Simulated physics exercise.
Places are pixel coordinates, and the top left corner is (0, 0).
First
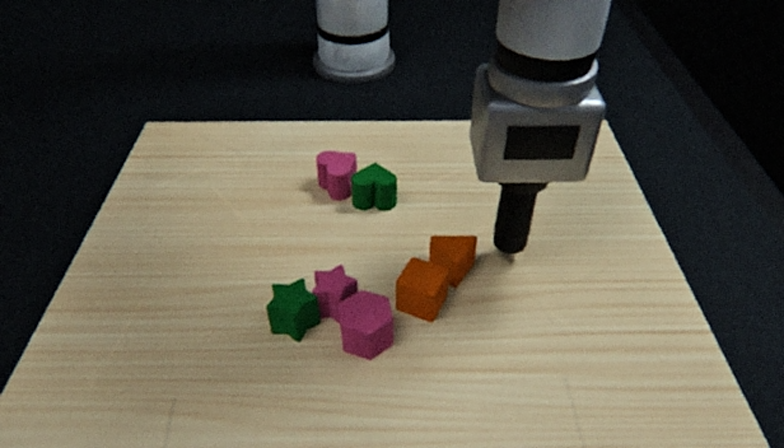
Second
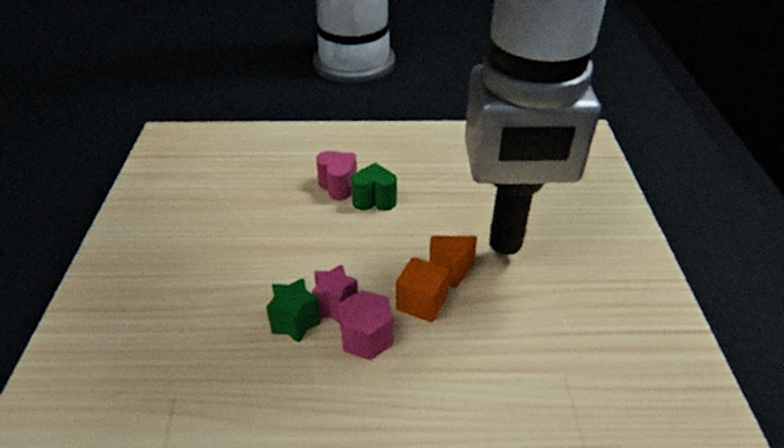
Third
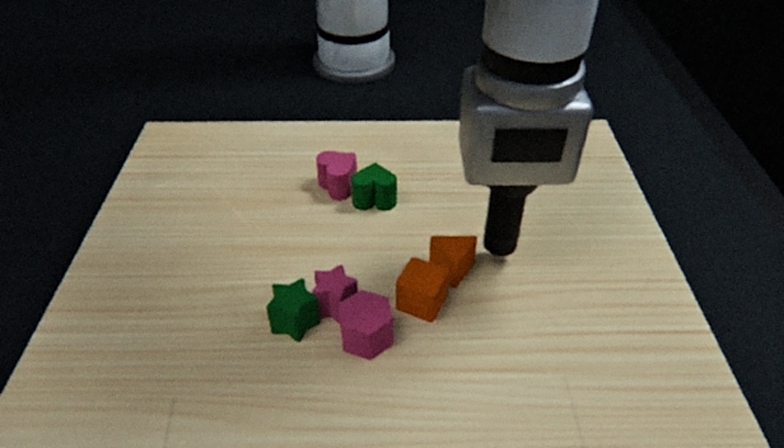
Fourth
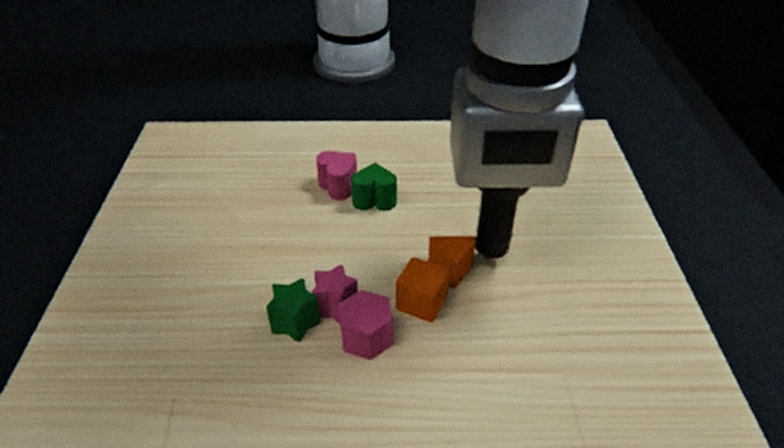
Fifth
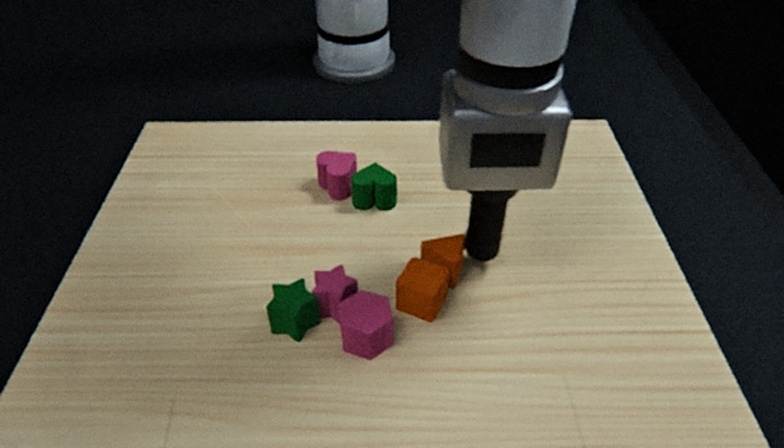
A robot arm with a dark rod hangs over the right side of a pale wooden board, seen from a fixed, raised view against a dark background. Pink and green heart blocks sit near the back, with a green star, pink star, pink hexagon, orange square and orange triangle nearer the front. The rod slides slowly left and nudges the orange triangle slightly left, while the other blocks stay still.
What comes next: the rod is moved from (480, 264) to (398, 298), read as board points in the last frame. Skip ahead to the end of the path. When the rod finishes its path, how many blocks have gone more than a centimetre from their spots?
The count will be 3 or more.
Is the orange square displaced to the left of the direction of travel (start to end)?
Yes
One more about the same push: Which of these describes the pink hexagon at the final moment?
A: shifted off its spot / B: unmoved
I choose A.
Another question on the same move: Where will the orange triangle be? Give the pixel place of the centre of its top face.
Close to (380, 251).
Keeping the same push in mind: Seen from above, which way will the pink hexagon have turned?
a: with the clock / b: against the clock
My pick is a.
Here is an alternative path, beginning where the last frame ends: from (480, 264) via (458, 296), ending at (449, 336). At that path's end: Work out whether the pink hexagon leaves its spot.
Same place.
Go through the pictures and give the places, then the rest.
In the first picture, tip of the rod (509, 243), middles of tops, pink star block (333, 280), pink hexagon (365, 311), orange square (423, 275), orange triangle (455, 244).
In the second picture, rod (505, 244), nothing pushed.
In the third picture, rod (500, 246), nothing pushed.
In the fourth picture, rod (492, 248), nothing pushed.
In the fifth picture, rod (482, 251), pink star block (333, 280), pink hexagon (365, 311), orange square (423, 275), orange triangle (447, 245).
What follows on the original path. Halfway along, rod (441, 267); orange square (417, 278); orange triangle (407, 249), turned 25° anticlockwise.
At the end, rod (398, 285); pink star block unmoved; pink hexagon (349, 327), turned 30° clockwise; orange square (398, 303), turned 25° anticlockwise; orange triangle (380, 251), turned 30° clockwise.
